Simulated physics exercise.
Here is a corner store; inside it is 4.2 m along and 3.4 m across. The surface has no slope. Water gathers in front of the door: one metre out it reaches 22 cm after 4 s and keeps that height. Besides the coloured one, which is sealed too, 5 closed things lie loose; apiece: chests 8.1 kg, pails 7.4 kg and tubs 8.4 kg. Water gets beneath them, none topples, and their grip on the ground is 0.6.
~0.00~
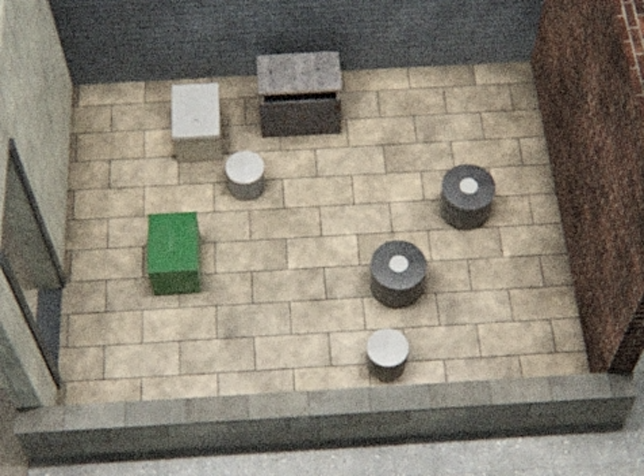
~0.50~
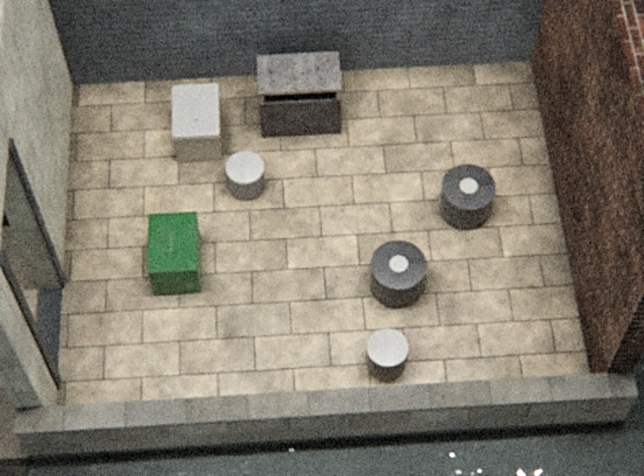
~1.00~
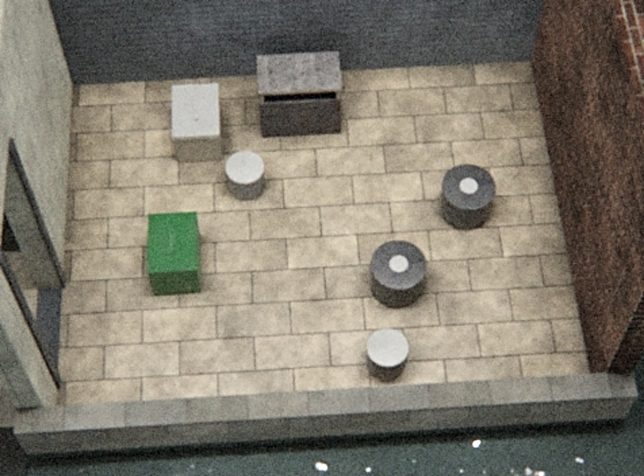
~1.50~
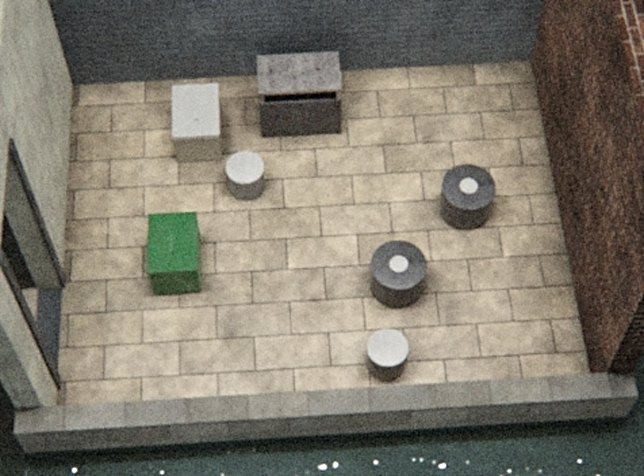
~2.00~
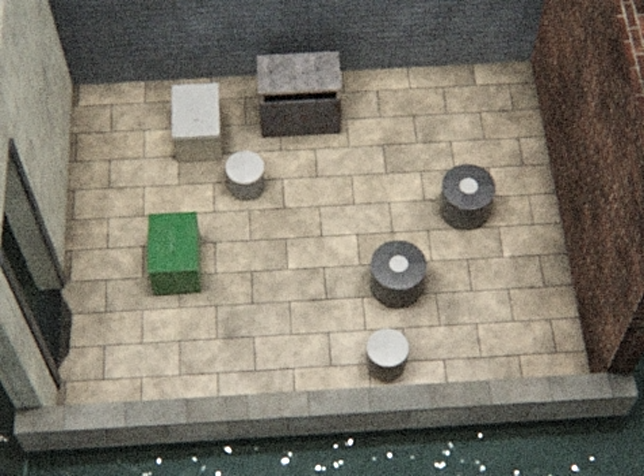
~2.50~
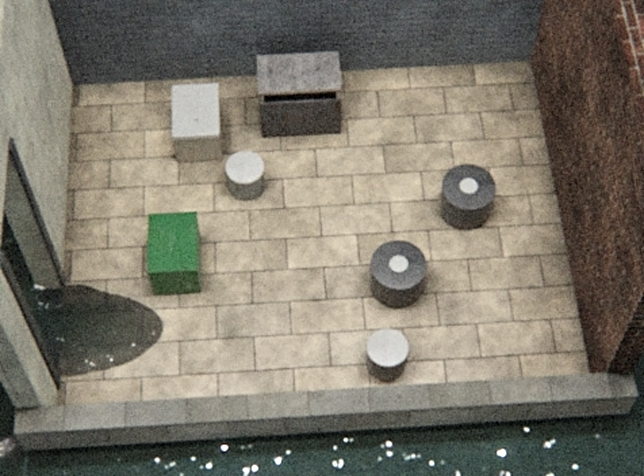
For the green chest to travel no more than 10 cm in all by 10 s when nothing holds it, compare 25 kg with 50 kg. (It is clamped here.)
For it, the smaller load will do.
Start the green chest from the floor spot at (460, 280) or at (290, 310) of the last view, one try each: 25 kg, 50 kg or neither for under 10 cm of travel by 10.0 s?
In that order: Either load holds; either load holds.
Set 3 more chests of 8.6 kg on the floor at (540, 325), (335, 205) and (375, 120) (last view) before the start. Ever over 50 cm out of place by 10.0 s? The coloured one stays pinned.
In that order: Past it, short of it, short of it.
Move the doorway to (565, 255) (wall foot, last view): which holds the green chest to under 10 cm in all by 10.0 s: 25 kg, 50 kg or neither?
Then the smaller load will do.
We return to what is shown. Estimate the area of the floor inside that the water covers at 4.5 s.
Roughly 5.0 m2.
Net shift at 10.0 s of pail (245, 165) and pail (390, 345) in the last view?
In turn: 0 cm, 150 cm.
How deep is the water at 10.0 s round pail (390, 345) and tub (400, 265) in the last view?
About 12 and 5 cm.
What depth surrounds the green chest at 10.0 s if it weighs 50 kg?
Roughly 6 cm.
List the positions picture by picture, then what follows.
In the first picture, the green chest at (172, 241), on the bottom; 0.0 m2 under water; 0 of 6 have shifted.
In the second picture, the green chest at (172, 241), on the bottom; water covers 0.0 m2; 0 of 6 have shifted.
In the third picture, the green chest at (172, 241) rests on the ground; water covers 0.0 m2; 0 of 6 have shifted.
In the fourth picture, the green chest at (172, 241), on the bottom; water covers 0.0 m2; 0 of 6 have shifted.
In the fifth picture, the green chest at (172, 241), on the bottom; water covers 0.0 m2; 0 of 6 have shifted.
In the sixth picture, the green chest at (172, 241) rests on the ground; water covers 0.5 m2; 0 of 6 have shifted.
After 3.5 s the green chest would be 0 cm from its start with 25 kg and 0 cm from its start with 50 kg; 4 cm of water round it then.
After 4.5 s the green chest would be 0 cm from its start with 25 kg and 0 cm from its start with 50 kg; 5 cm of water round it then.
After 7.0 s the green chest would be 0 cm from its start with 25 kg and 0 cm from its start with 50 kg; 6 cm of water round it then.
After 10.0 s the green chest would be 0 cm from its start with 25 kg and 0 cm from its start with 50 kg; 6 cm of water round it then.
